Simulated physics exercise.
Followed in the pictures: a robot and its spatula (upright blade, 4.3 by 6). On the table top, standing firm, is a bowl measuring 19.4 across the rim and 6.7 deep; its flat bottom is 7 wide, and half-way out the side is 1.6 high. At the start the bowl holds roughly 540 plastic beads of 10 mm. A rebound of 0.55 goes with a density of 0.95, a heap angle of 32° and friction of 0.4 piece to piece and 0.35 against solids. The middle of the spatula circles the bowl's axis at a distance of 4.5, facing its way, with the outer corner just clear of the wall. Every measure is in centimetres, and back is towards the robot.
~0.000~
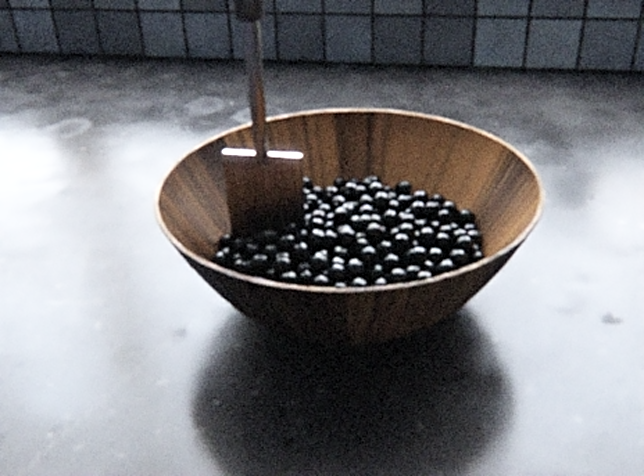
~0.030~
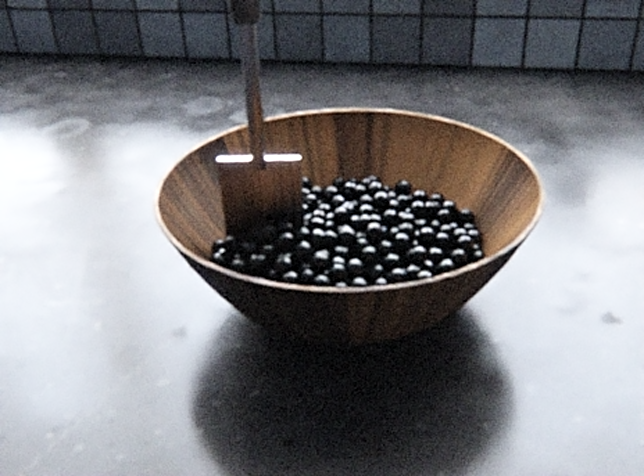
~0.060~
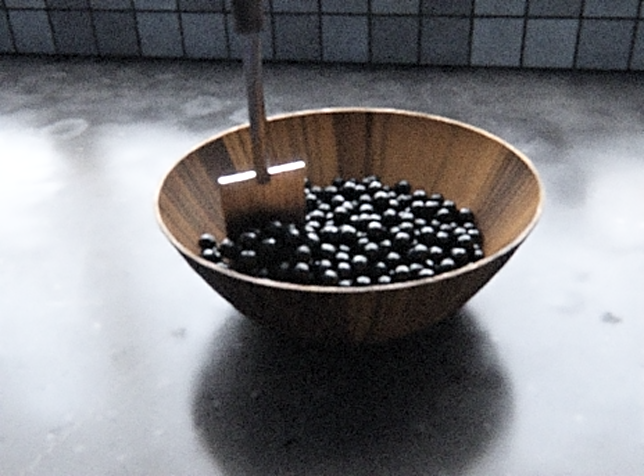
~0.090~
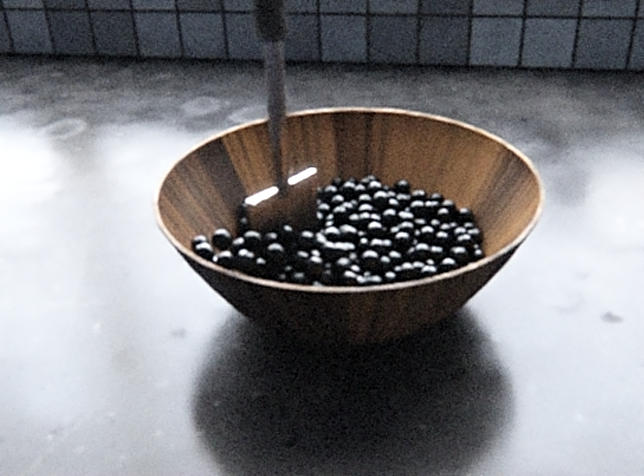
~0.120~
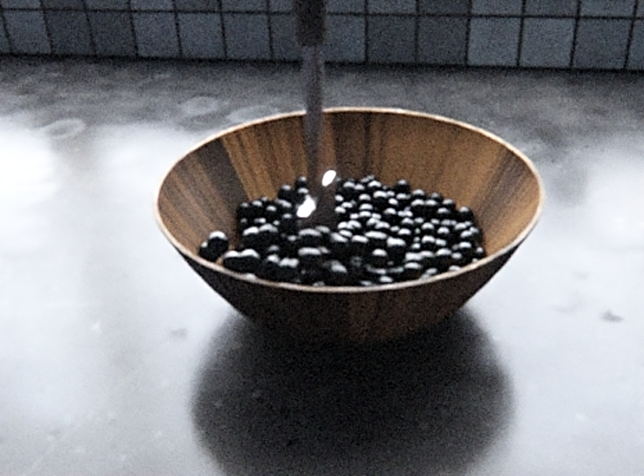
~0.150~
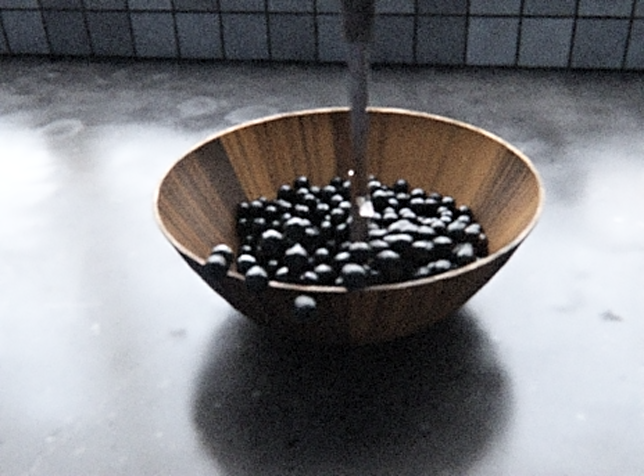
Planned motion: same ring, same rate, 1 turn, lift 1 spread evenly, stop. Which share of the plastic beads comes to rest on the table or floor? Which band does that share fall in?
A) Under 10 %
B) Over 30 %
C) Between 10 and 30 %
C, between 10 and 30 %.
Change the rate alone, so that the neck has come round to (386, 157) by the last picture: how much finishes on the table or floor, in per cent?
About 20 %.
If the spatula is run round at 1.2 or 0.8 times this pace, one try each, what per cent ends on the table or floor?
Estimates in order: Some 25 % and some 10 %.
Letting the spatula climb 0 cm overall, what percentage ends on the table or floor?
Result: Roughly 25 %.
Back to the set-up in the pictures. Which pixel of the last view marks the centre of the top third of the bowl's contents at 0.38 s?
Close to pixel (306, 167).
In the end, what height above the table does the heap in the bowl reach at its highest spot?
I'd say close to 5.5 centimetres.
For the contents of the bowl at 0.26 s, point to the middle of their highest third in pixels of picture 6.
Somewhere around (445, 183) in the last view.
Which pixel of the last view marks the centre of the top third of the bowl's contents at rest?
I'd say close to (291, 253).
After 0.26 s, 202° round, highest piece 10 above the table; 514 in the bowl, 6 on the table or floor, 16 in flight or on the tool.
After 0.38 s, 296° round, highest piece 10 above the table; 476 in the bowl, 28 on the table or floor, 32 in flight or on the tool.
After 0.63 s, 0° round, highest piece 5 above the table; 451 in the bowl, 85 on the table or floor.
After 1.33 s, 0° round, highest piece 5 above the table; 451 in the bowl, 85 on the table or floor.
In the end, 451 in the bowl, 85 on the table or floor. That is 16 % on the table or floor.
